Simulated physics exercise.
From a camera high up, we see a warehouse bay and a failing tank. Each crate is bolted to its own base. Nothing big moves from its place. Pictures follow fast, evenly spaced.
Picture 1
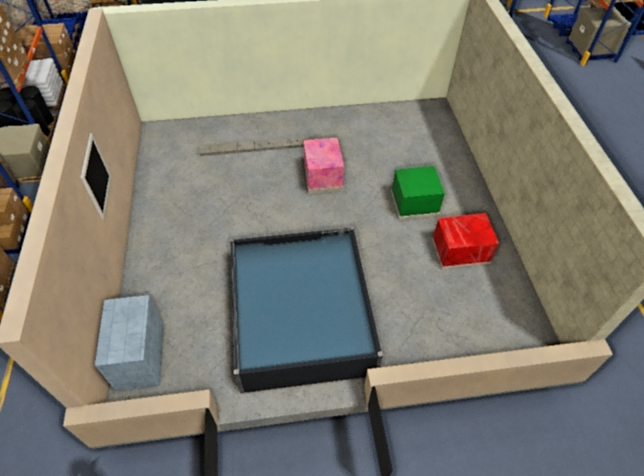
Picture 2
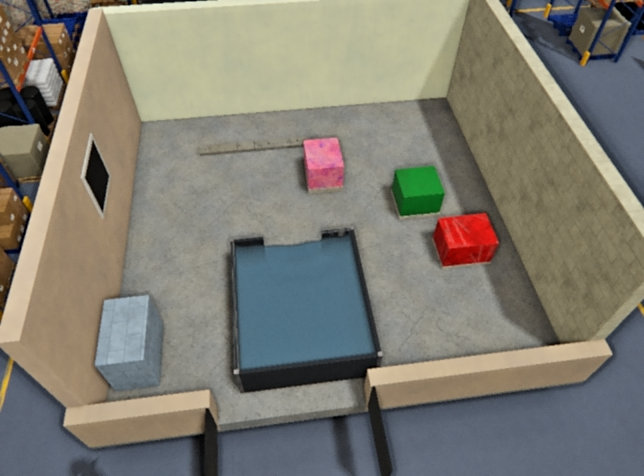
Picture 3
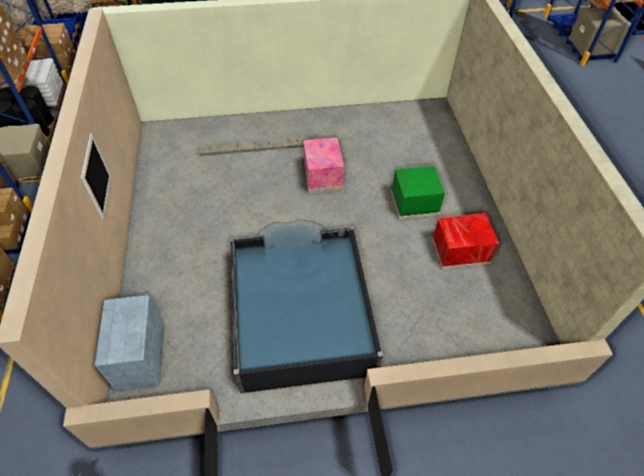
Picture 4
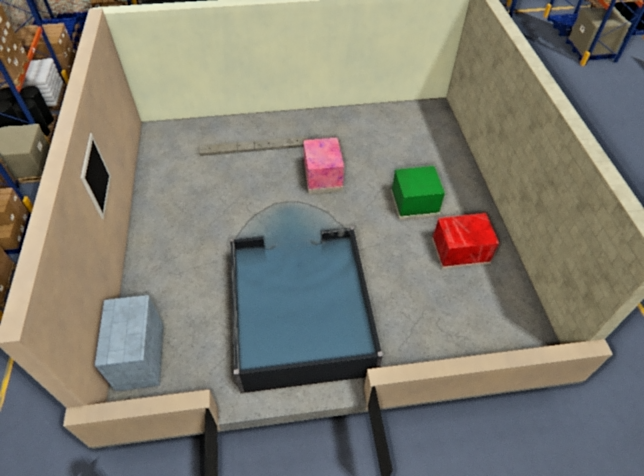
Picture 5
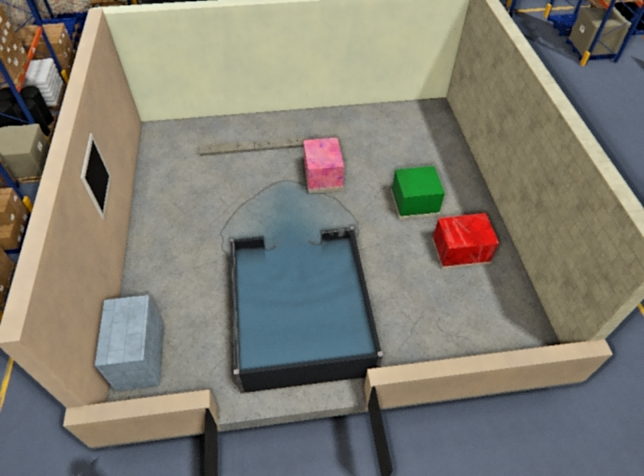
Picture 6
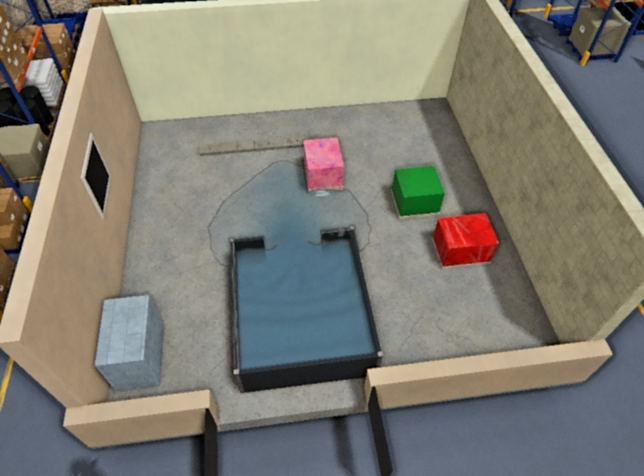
Open tank of blue water breaching on its far side in a walled warehouse bay, water spreading across the floor toward a pink box.
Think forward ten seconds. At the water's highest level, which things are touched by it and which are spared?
In the end pink crate: Doused; red crate: Doused; green crate: Doused.
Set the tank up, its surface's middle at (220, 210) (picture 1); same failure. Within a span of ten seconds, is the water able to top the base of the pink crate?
Short answer: The pink crate is missed.
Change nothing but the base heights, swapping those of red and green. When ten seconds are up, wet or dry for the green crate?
The green crate is reached.
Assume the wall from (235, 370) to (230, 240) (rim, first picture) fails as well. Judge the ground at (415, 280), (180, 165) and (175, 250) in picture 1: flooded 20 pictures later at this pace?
Spared, then sodden, then sodden.
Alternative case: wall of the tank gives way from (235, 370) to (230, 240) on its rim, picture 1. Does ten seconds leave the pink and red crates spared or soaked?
My take: The pink crate stays clear, while the red crate gets flooded.
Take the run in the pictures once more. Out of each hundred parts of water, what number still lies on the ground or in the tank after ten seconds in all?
Roughly 98 parts in a hundred.
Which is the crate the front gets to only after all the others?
Clearly the red one.
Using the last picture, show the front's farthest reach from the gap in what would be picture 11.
The wet point farthest out is around (300, 114).
A moment on, water covers 25 % of the floor; the pink crate water round its plinth, the red crate not reached, the green crate water round its plinth.
Next, water covers 40 % of the floor; the pink crate water round its plinth, the red crate not reached, the green crate water round its plinth.
Then, water covers 55 % of the floor; the pink crate water round its plinth, the red crate water round its plinth, the green crate water round its plinth.
Later, water covers 75 % of the floor; the pink crate water round its plinth, the red crate water round its plinth, the green crate water round its plinth.
In the end, water covers 95 % of the floor; the pink crate was topped, the red crate was topped, the green crate was topped.
